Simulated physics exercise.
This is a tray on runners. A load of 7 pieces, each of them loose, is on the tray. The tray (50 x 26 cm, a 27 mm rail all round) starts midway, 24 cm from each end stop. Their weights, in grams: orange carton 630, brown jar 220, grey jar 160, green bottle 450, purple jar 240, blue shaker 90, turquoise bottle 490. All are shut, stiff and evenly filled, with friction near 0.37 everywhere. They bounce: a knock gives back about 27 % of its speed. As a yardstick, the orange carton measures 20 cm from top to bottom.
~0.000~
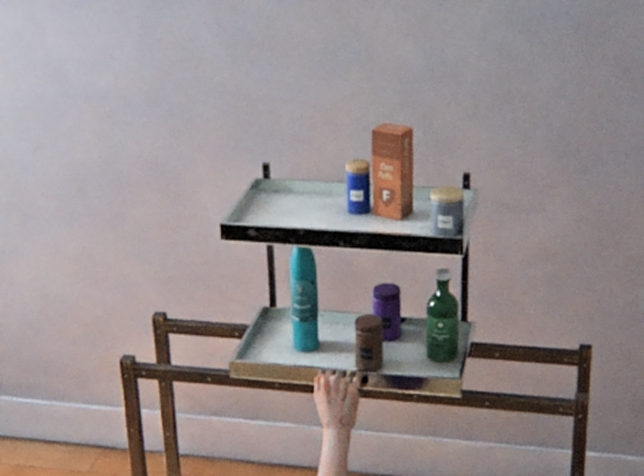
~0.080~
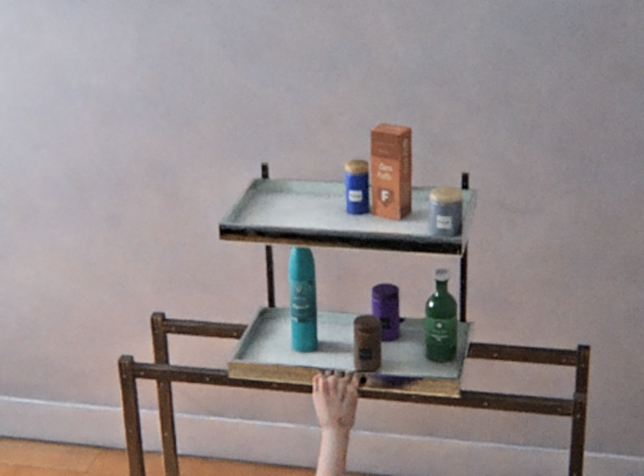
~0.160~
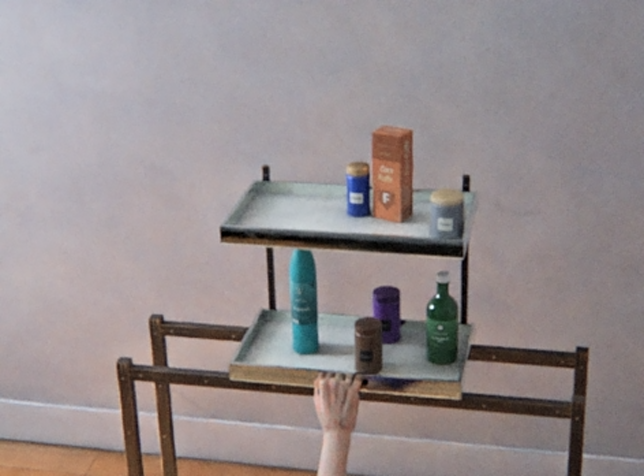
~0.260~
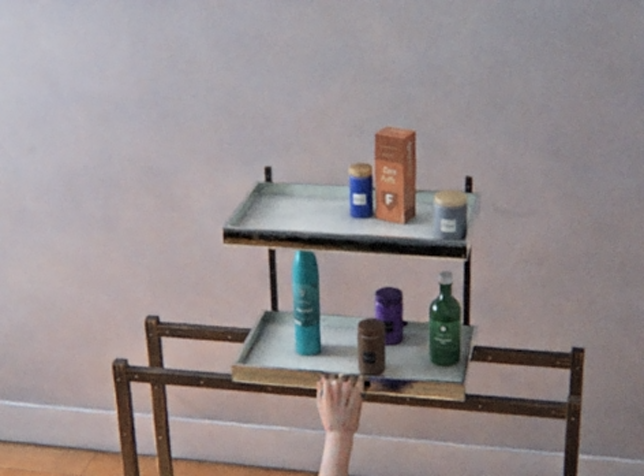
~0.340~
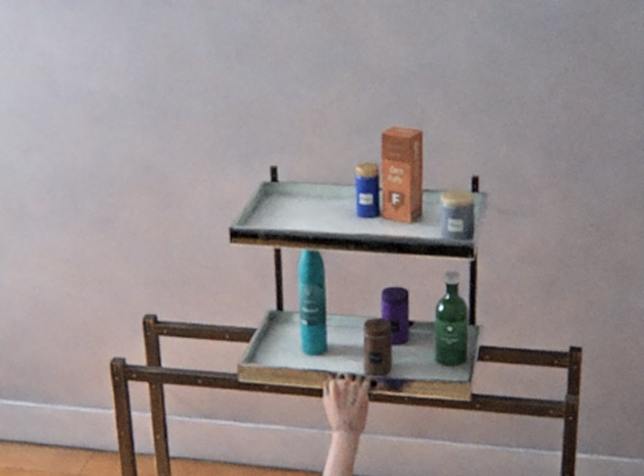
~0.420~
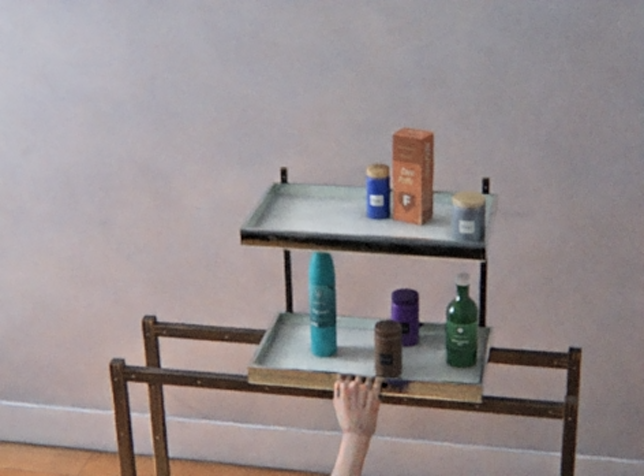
A hand grips a two-level tray of containers and slides it slightly to the right.
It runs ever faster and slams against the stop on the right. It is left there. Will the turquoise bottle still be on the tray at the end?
The turquoise bottle remains aboard.
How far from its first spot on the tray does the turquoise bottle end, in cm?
About 21 cm.
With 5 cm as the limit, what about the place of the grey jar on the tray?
The grey jar holds its spot.
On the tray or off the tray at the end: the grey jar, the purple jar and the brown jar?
The grey jar ends on the tray; the purple jar ends on the tray; the brown jar ends on the tray.
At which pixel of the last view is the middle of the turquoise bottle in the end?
At about (482, 348).
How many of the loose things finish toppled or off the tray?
In all, 2.
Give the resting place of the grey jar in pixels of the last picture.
Around (555, 221).
Around 0.82 s, tray moved 24 cm right; turquoise bottle at 4° to upright near (412, 303); green bottle at 4° to upright; orange carton shifted 3 cm.
Around 1.22 s, tray moved 24 cm right; turquoise bottle on its side near (478, 341); green bottle at 29° to upright; brown jar shifted 5 cm.
Around 1.52 s, tray moved 24 cm right; green bottle now off the tray; turquoise bottle on its side near (479, 354); brown jar shifted 5 cm.
Around 1.82 s, tray moved 24 cm right; turquoise bottle on its side near (481, 352); brown jar shifted 5 cm; purple jar shifted 5 cm.
Finally (3.2 s), off the tray, green bottle; on their side or leaning hard on the tray, turquoise bottle; not toppled but over 5 cm from the start, brown jar; the other 4 still in place (within 5 cm). In the last view, turquoise bottle near (482, 348).
